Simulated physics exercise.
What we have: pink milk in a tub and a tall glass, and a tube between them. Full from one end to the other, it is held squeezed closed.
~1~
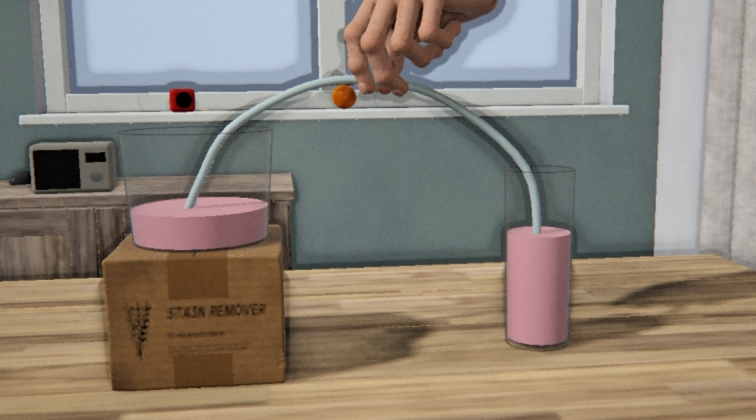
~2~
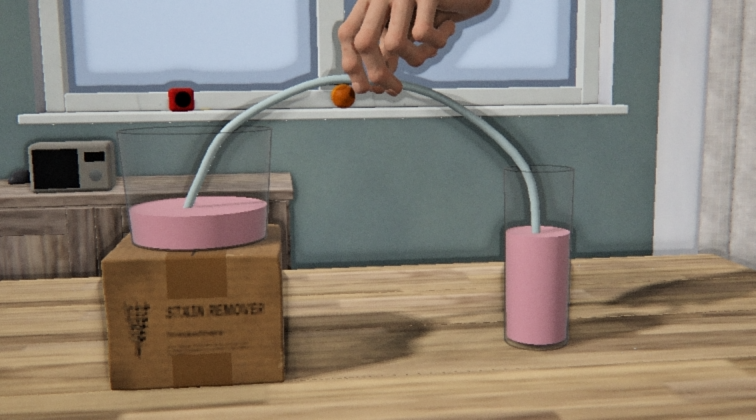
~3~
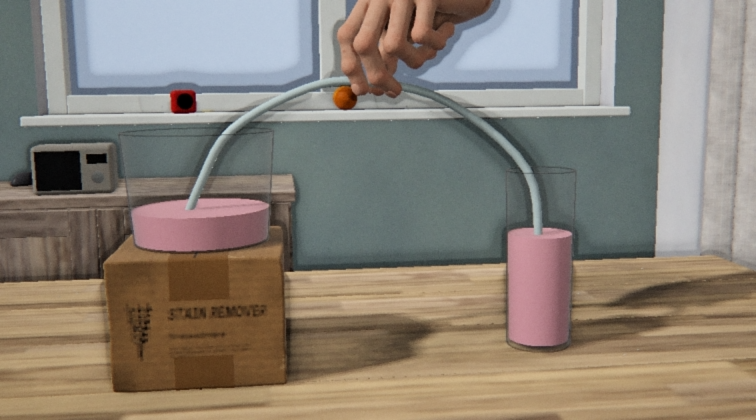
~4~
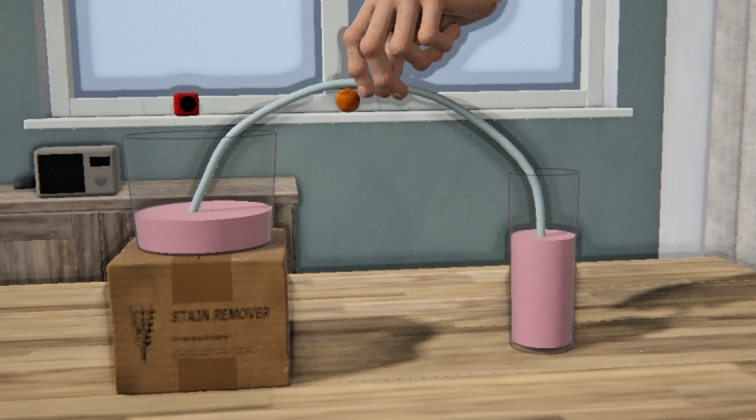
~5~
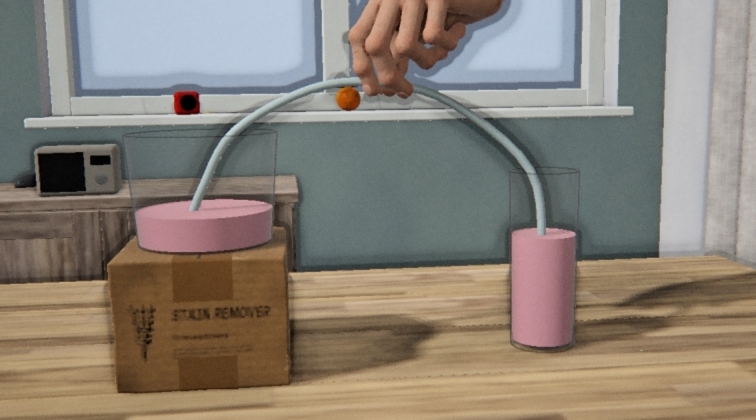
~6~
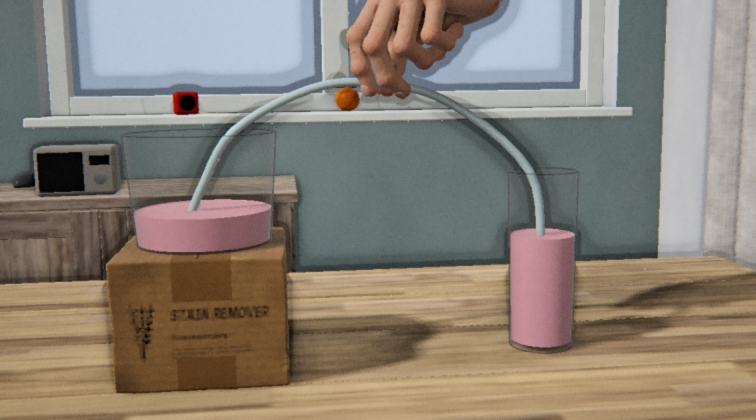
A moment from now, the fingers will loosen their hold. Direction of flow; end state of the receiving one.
It flows: Right. One that fills: Within capacity.
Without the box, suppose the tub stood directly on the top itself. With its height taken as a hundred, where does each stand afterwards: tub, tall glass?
They end up near 40 and 25 in a hundred of their heights, in that order.
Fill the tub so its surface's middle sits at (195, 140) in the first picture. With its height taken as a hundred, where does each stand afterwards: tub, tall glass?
The first ends near 55 per cent and the second near 100 per cent.
Shortly, the tub is about a quarter full; the tall glass is about two thirds full.
Then, the tub is about a quarter full; the tall glass is about three quarters full.
At the finish, the tub is about a quarter full; the tall glass is about three quarters full; the two surfaces are level.
